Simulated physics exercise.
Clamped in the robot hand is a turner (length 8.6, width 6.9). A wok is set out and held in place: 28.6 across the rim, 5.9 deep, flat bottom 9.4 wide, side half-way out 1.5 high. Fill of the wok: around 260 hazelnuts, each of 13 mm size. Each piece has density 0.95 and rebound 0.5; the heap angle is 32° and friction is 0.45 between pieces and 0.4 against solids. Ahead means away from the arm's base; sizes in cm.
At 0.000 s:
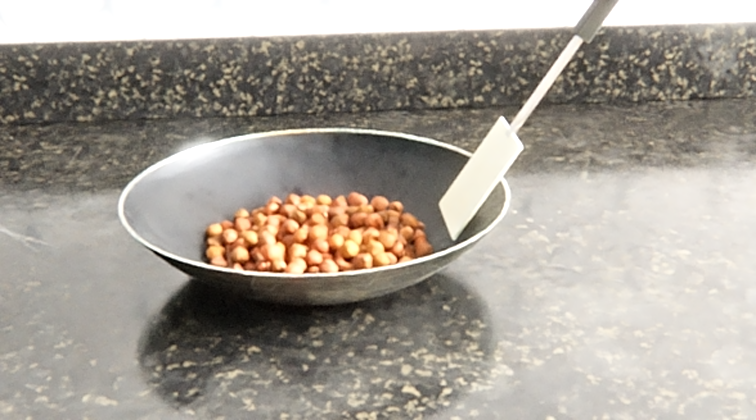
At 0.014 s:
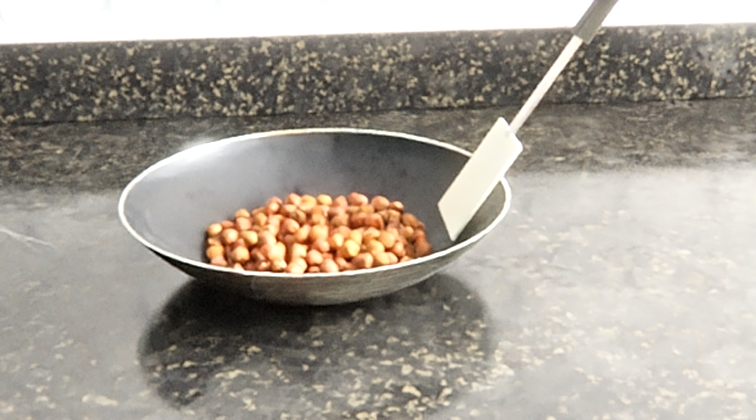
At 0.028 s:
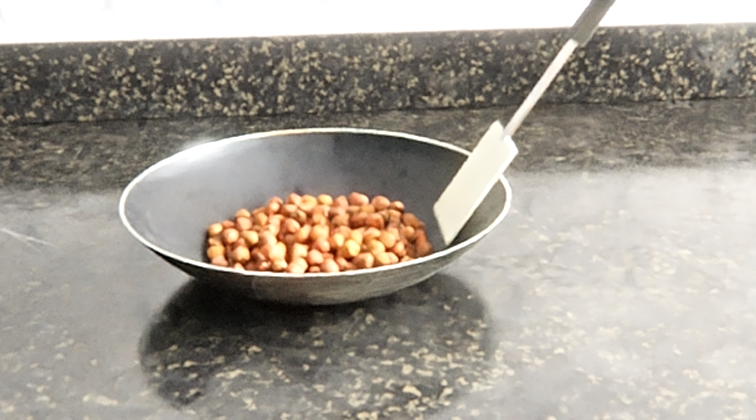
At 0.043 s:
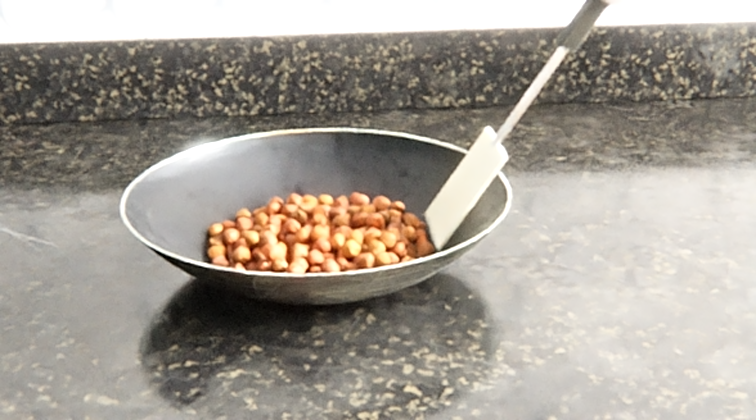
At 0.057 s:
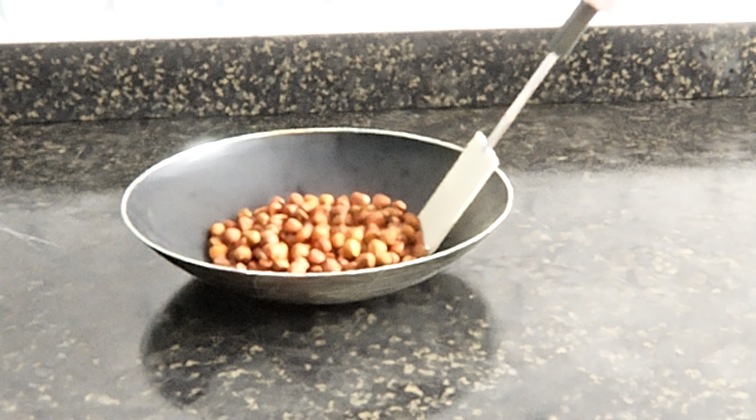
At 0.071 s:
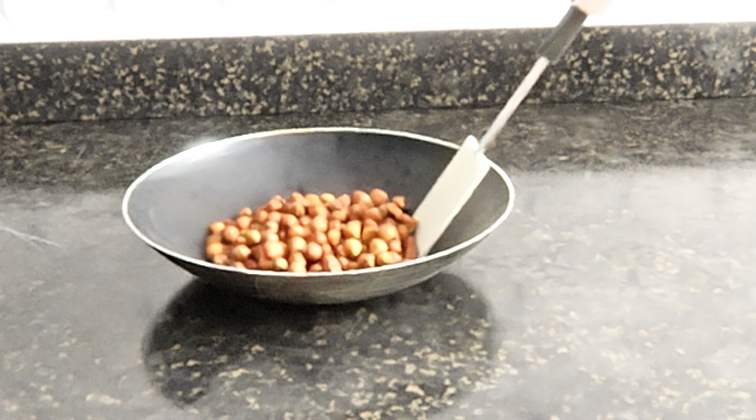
A turner sliding slightly left into the right edge of a heap of hazelnuts, nudging them in a still, dark wok.
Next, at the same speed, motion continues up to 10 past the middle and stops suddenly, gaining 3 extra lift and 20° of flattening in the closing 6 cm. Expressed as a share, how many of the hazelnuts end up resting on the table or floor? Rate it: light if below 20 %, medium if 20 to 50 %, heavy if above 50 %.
Rating: Light.
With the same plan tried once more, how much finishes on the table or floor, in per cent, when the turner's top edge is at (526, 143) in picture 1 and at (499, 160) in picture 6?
About 5 per cent.
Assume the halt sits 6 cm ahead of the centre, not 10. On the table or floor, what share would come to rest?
Near 0 per cent.
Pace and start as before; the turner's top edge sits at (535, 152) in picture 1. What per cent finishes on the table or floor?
Around 10 percent ends up on the table or floor.
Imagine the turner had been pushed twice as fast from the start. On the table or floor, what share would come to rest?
35 per cent, roughly.
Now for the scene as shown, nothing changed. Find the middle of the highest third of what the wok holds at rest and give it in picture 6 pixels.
Around (214, 226).
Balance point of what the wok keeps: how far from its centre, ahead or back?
Ahead of centre, roughly 4.0 centimetres.
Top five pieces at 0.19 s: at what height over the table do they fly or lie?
Roughly 4 cm.
After 0.19 s, sloping 56°, highest piece 4 above the table; 259 in the wok.
After 0.31 s, sloping 50°, highest piece 6 above the table; 259 in the wok.
After 0.57 s, sloping 36°, highest piece 7 above the table; 225 in the wok, 32 on the table or floor, 2 on the blade or in flight.
After 1.62 s, sloping 36°, highest piece 5 above the table; 225 in the wok, 34 on the table or floor.
In the end, 225 in the wok, 34 on the table or floor. That is 13 % on the table or floor.
